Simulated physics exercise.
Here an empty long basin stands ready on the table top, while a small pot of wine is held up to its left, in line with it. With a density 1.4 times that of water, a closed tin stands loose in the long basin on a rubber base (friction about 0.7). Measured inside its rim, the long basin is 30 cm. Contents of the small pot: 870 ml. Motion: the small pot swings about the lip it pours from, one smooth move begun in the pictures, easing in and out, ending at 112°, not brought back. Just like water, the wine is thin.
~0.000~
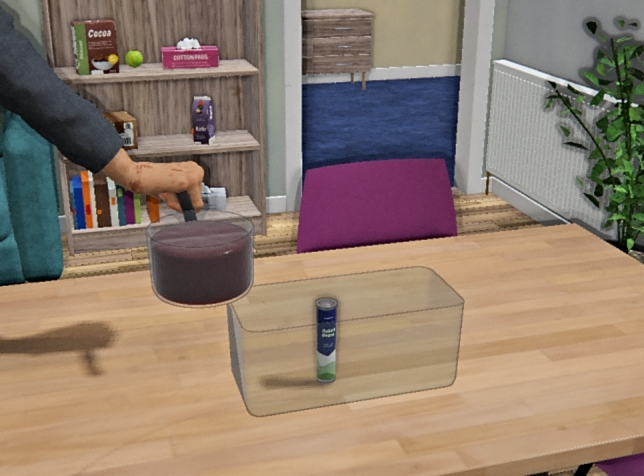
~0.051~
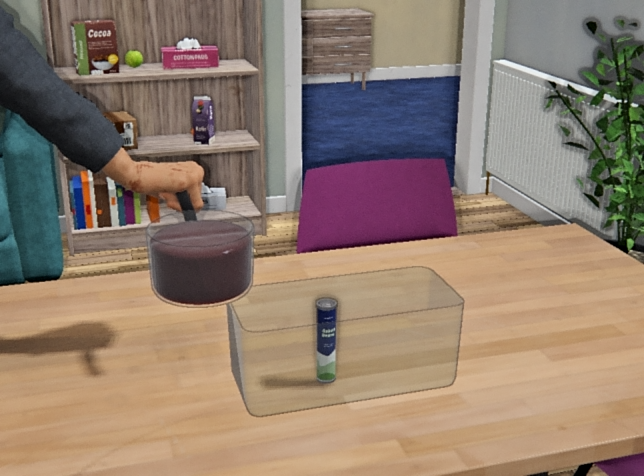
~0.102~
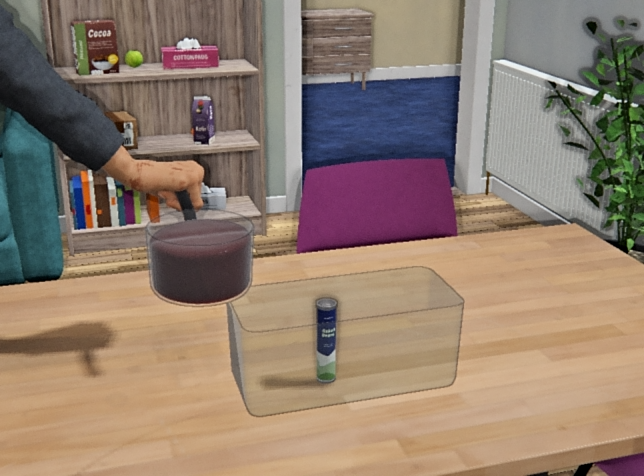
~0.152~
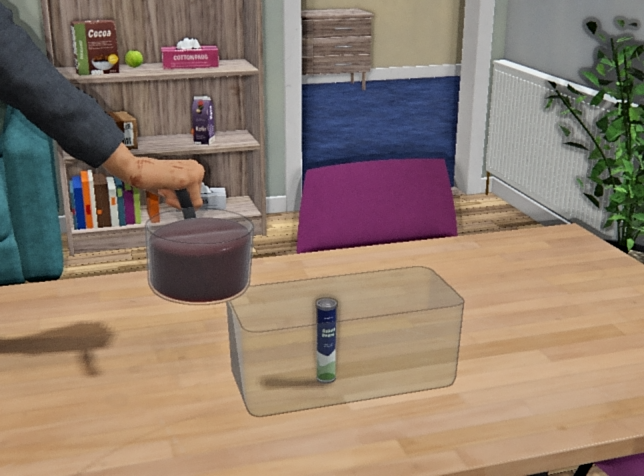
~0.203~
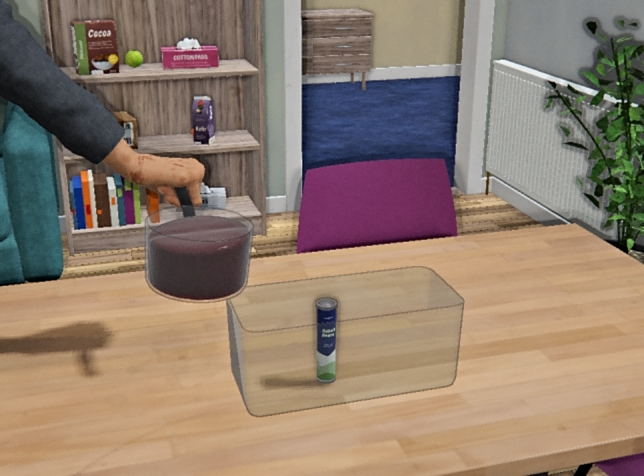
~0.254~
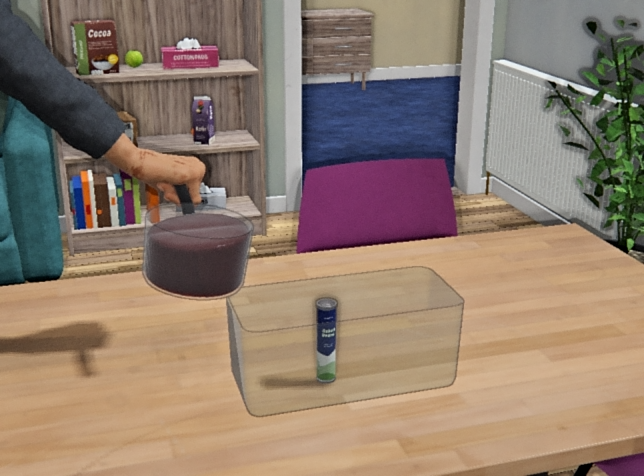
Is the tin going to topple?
Yes - I'd say it will come down.
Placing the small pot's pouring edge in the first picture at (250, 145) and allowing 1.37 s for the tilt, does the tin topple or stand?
Result: Tin upright.
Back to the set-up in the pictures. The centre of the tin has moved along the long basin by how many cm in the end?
7.5 cm.
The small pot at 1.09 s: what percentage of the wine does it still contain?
12 %.
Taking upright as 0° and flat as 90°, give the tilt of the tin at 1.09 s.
Some 0°.
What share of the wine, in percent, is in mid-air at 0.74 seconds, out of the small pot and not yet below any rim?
Near 24 per cent at that time.
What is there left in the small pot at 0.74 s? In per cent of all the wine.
At that time about 66 in a hundred parts are still held.
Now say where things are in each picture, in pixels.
In the first frame, it leans 0°; its right rim is at (252, 224); the wine meets the walls at (149, 241) and (249, 231); the long basin's rim runs from (234, 312) to (447, 285); the tin's top is at (327, 307).
In the second frame, it leans 0°; its right rim is at (252, 224); the wine meets the walls at (149, 241) and (249, 231).
In the third frame, it leans 2°; its right rim is at (252, 224); the wine meets the walls at (149, 241) and (249, 230).
In the fourth frame, it leans 3°; its right rim is at (252, 224); the wine meets the walls at (148, 240) and (249, 228).
In the fifth frame, it leans 6°; its right rim is at (252, 224); the wine meets the walls at (148, 236) and (249, 227).
In the sixth frame, it leans 9°; its right rim is at (251, 224); the wine meets the walls at (147, 234) and (248, 225).
After 0.74 s the tilt is 63° and 67 per cent is still to pour; the tin stands where it began.
After 1.09 s the tilt is 101° and 12 per cent is still to pour; the tin stands where it began.
After 1.47 s the tilt is 112° and 0 per cent is still to pour; the tin leans 33°.
After 1.87 s the tilt is 112° and 0 per cent is still to pour; the tin lies on its side.
In the end the tin lies on its side.
